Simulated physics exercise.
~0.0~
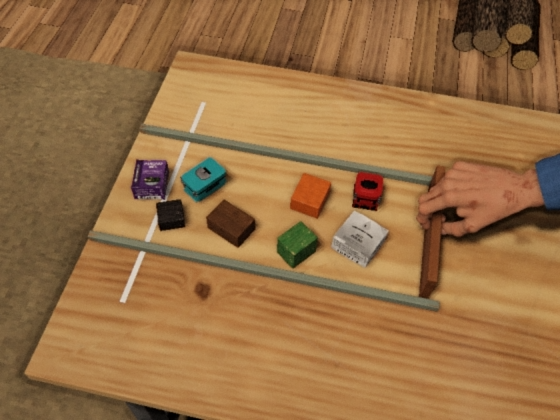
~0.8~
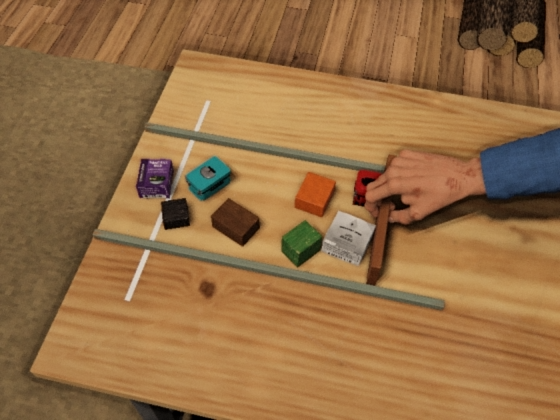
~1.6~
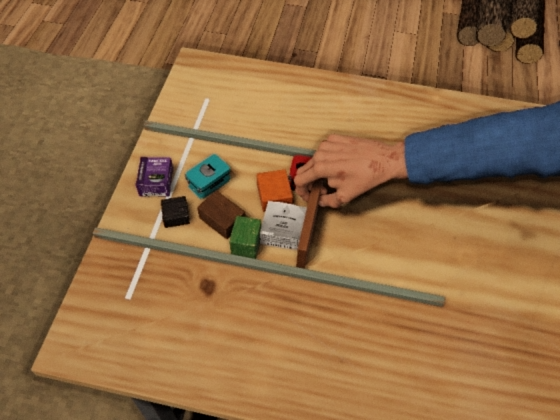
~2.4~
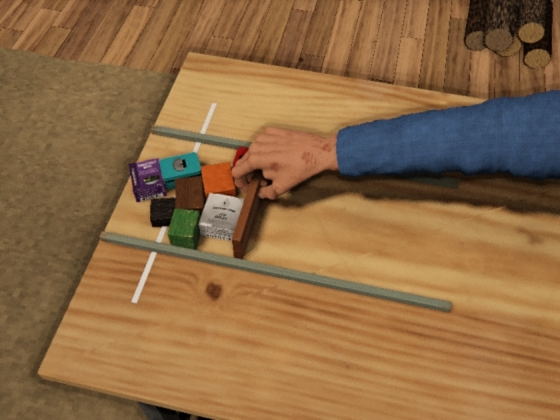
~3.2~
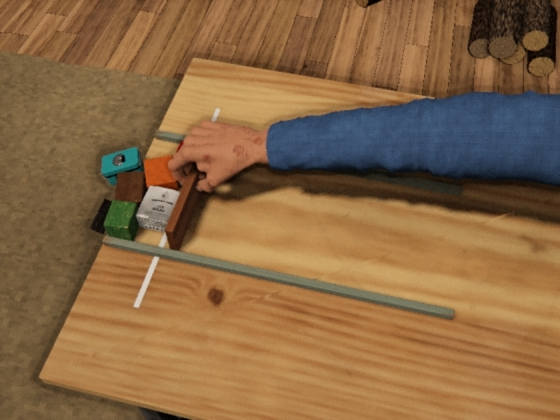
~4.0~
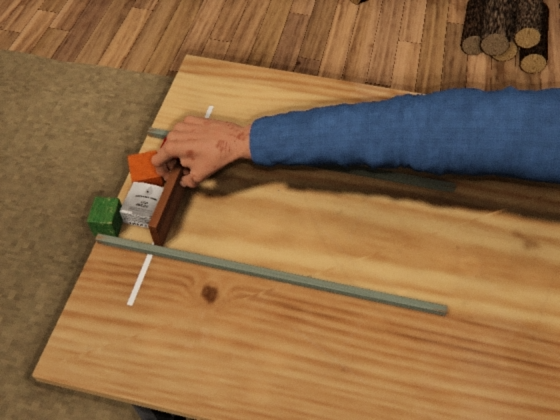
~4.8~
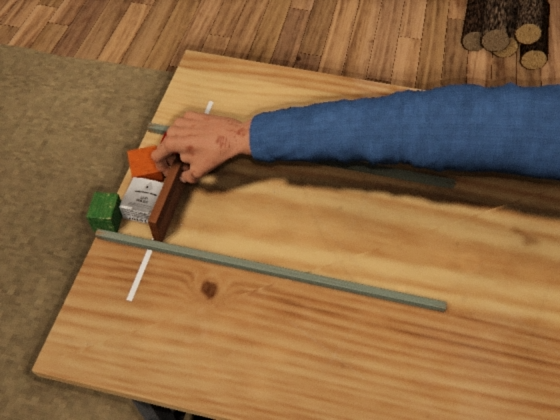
A hand slid an upright wooden board left between two rails, bunching small boxes and blocks together and pushing them toward the table's edge, until the purple, turquoise, black and brown ones had gone over and the board stopped by the white line.
